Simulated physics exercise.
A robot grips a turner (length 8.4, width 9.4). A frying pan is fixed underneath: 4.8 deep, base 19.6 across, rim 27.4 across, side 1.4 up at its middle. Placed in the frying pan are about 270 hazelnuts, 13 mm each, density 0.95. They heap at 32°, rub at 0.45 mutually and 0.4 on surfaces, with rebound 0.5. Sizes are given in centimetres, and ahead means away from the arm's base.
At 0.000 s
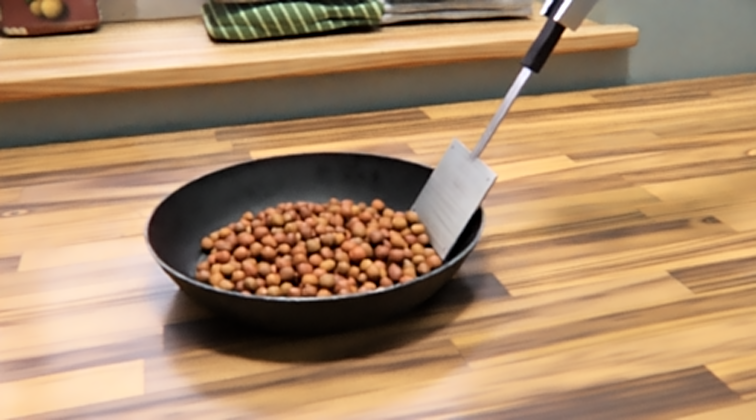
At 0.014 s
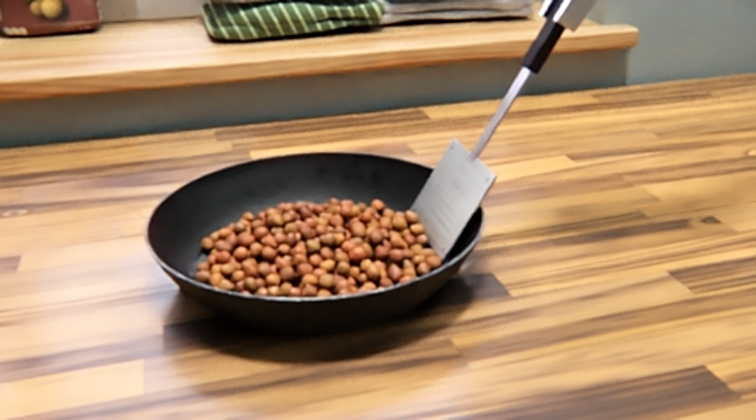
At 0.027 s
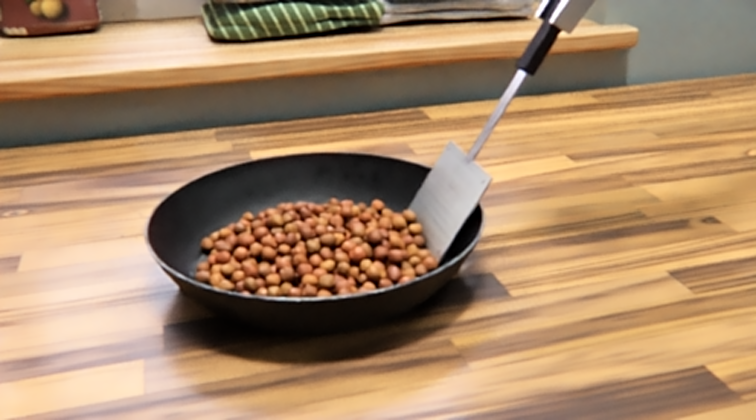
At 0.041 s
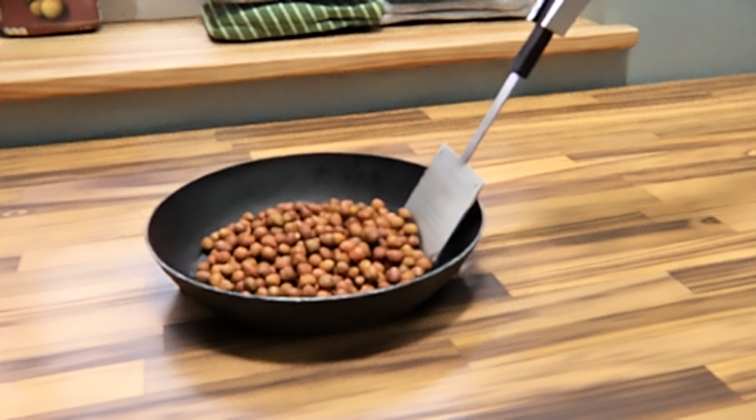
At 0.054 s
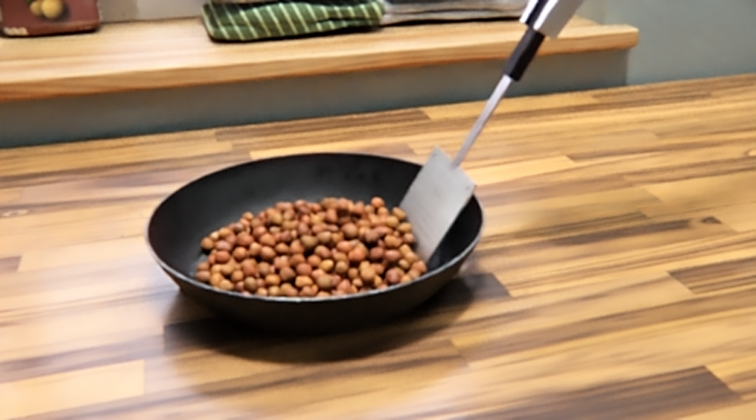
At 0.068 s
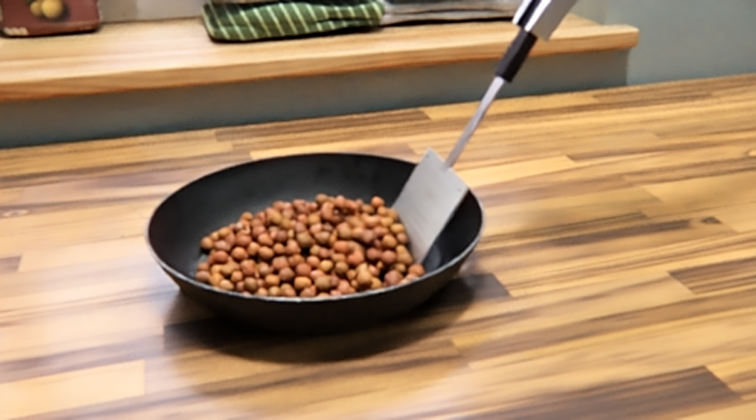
On a striped wooden countertop, a black frying pan holds a heap of small round brown nuts, with a metal turner resting against their right side. The turner barely moves at first, then slides slowly left, pushing the nearest nuts inward and bunching the heap slightly while the pan stays still.
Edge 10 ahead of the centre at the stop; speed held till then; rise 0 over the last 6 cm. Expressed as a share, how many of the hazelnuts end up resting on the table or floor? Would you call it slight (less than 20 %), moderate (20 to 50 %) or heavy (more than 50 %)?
I would call it slight, less than 20 %.
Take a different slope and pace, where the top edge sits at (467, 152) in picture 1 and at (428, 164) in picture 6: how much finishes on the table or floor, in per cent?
Roughly 25 percent ends up there.
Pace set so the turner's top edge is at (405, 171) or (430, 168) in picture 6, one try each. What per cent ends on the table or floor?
First try about 40 %, second try about 25 %.
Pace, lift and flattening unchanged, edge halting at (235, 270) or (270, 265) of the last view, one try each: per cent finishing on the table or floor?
Respectively about 0 and 0 percent end on the table or floor.
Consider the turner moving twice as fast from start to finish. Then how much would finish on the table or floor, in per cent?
Estimated share: Some 30 %.
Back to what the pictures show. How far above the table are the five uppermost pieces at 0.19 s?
3 cm or so.
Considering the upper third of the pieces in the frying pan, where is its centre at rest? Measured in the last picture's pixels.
Roughly at (191, 238).
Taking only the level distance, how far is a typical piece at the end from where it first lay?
Somewhere near 5 centimetres, I reckon.
After 0.19 s, sloping 58°, highest piece 4 above the table; 267 in the frying pan.
After 0.32 s, sloping 58°, highest piece 5 above the table; 267 in the frying pan.
After 0.58 s, sloping 58°, highest piece 6 above the table; 236 in the frying pan, 27 on the table or floor, 4 on the blade or in flight.
After 1.63 s, sloping 58°, highest piece 6 above the table; 234 in the frying pan, 33 on the table or floor.
In the end, 234 in the frying pan, 33 on the table or floor. That is 12 % on the table or floor.
